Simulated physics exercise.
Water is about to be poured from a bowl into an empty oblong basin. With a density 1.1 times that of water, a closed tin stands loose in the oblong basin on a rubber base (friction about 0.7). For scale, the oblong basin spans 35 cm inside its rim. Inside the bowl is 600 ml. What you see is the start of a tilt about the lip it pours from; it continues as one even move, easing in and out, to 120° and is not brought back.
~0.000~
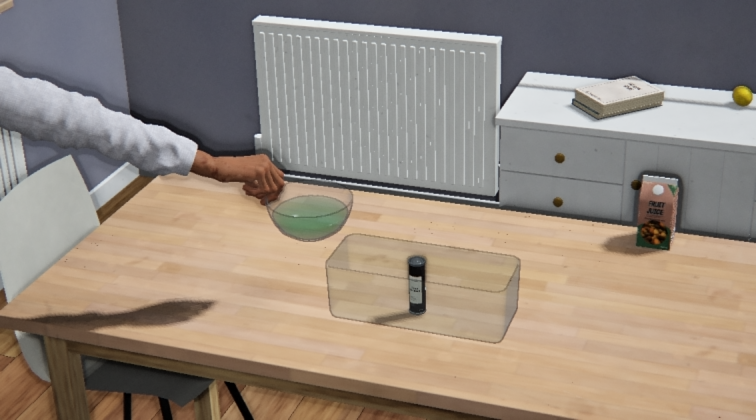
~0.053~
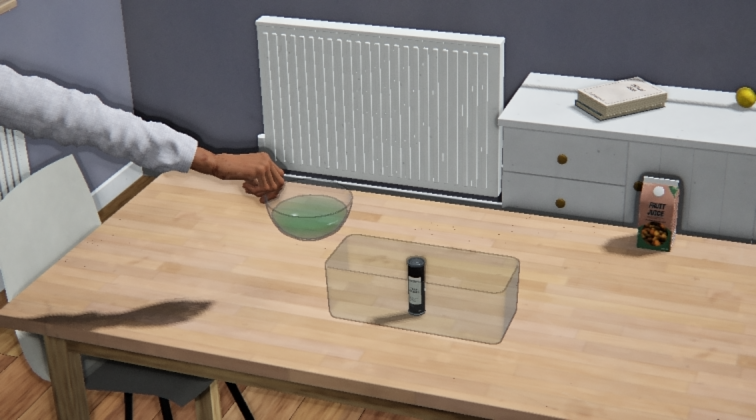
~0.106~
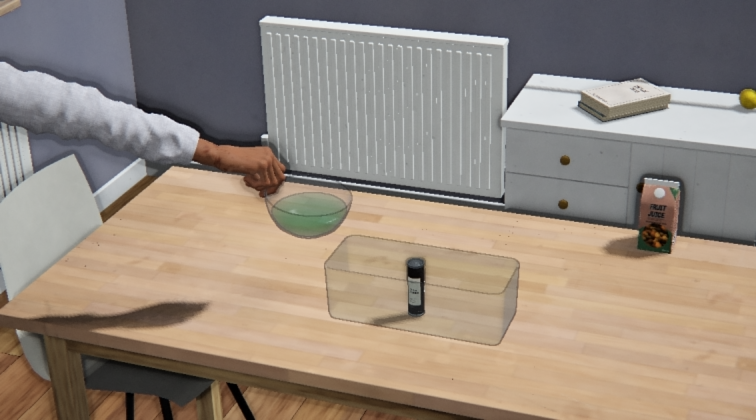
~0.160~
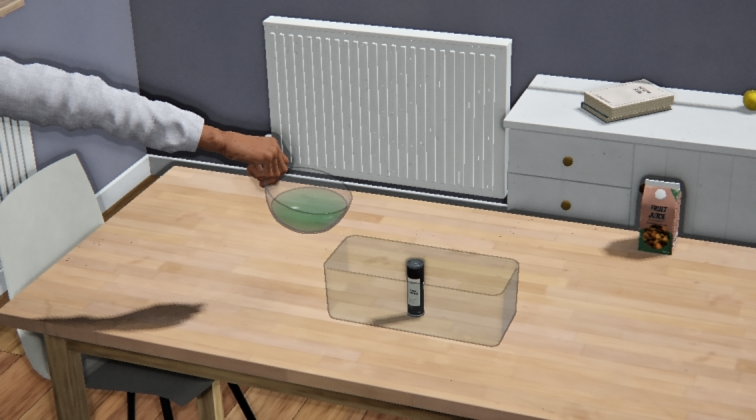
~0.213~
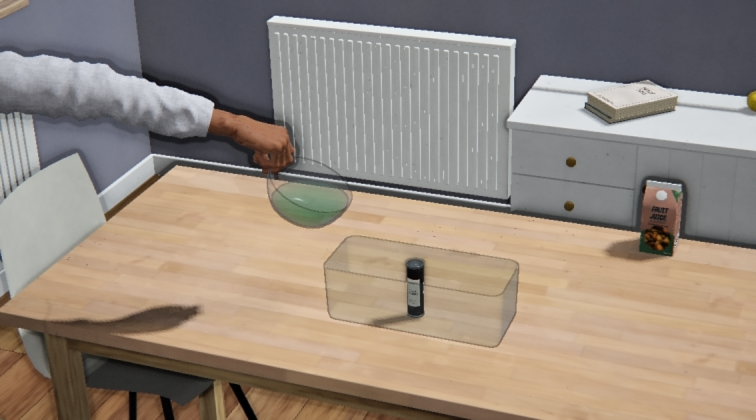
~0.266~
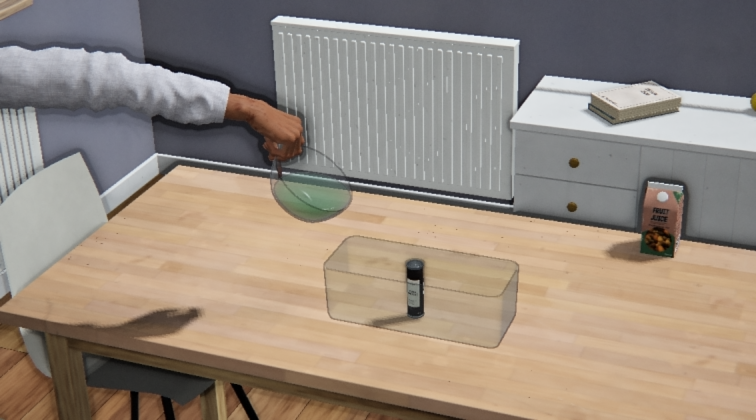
The clip shows a hand holding a clear bowl of green liquid above a wooden table, beside a transparent oblong basin with a small dark container standing inside, then steadily tilting the bowl rightward toward the basin.
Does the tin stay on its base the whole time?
No, it tips over.
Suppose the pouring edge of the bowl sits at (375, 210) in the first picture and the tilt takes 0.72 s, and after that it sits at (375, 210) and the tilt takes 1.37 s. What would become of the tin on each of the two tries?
First it stays on its base; then it stays on its base.
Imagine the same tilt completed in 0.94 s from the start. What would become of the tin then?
The tin tips over.
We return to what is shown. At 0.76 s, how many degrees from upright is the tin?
About 35 degrees.
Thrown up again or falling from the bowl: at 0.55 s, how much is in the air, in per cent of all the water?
Near 66 per cent at that time.
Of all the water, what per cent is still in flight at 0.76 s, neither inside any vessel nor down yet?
Around 2 percent of it is airborne.
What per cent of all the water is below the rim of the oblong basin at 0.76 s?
Around 98 per cent of the whole.
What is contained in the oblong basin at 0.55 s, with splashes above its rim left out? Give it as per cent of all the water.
Estimate - around 20 in a hundred parts.
After 0.55 s the tilt is 105° and 14 per cent is still to pour; the tin stands where it began.
After 0.76 s the tilt is 120° and 0 per cent is still to pour; the tin leans 36°.
After 0.98 s the tilt is 120° and 0 per cent is still to pour; the tin lies on its side.
After 1.22 s the tilt is 120° and 0 per cent is still to pour; the tin lies on its side.
In the end the tin lies on its side.
